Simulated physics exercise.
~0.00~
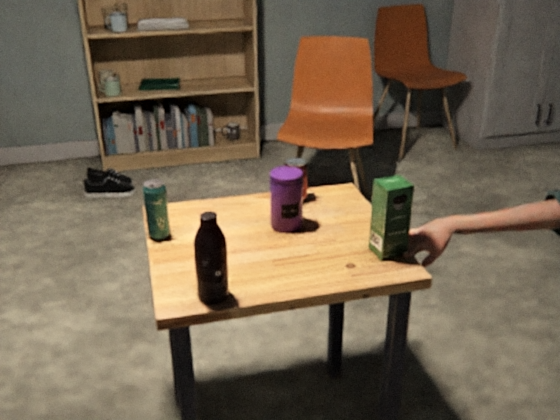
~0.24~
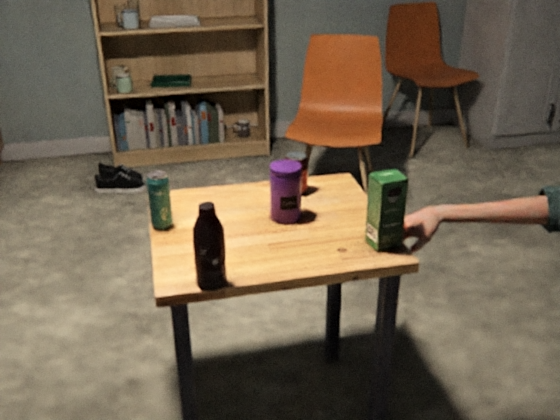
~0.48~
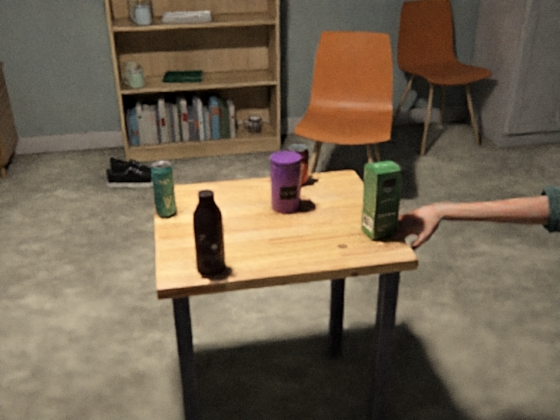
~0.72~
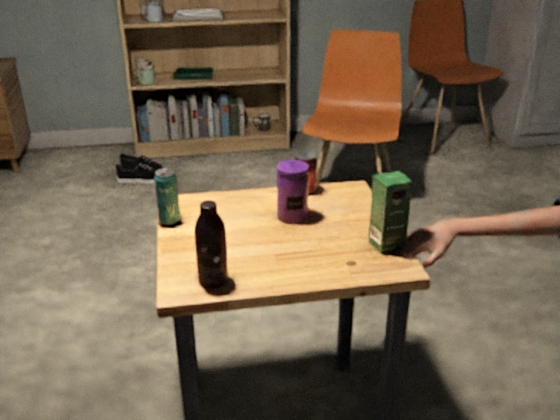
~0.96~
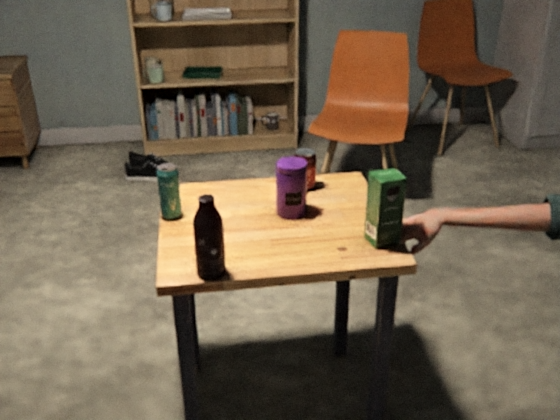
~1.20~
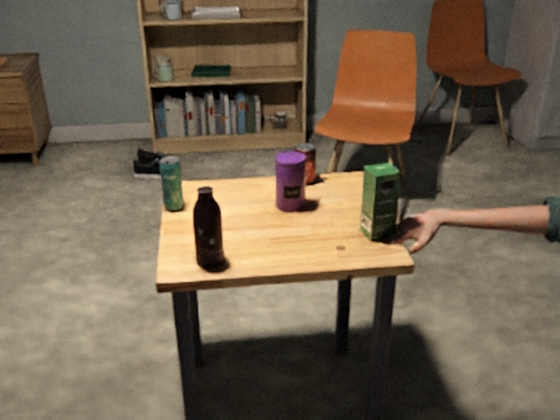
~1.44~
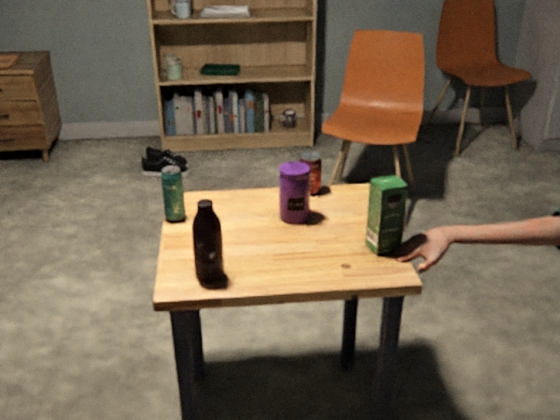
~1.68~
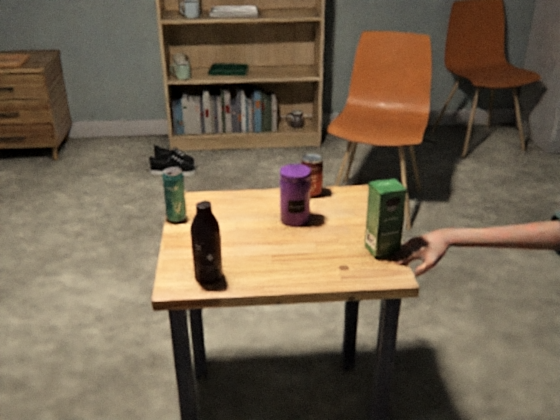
In a room with a bookcase and orange chairs, a hand repeatedly shifting a small wooden table, its containers all staying upright.
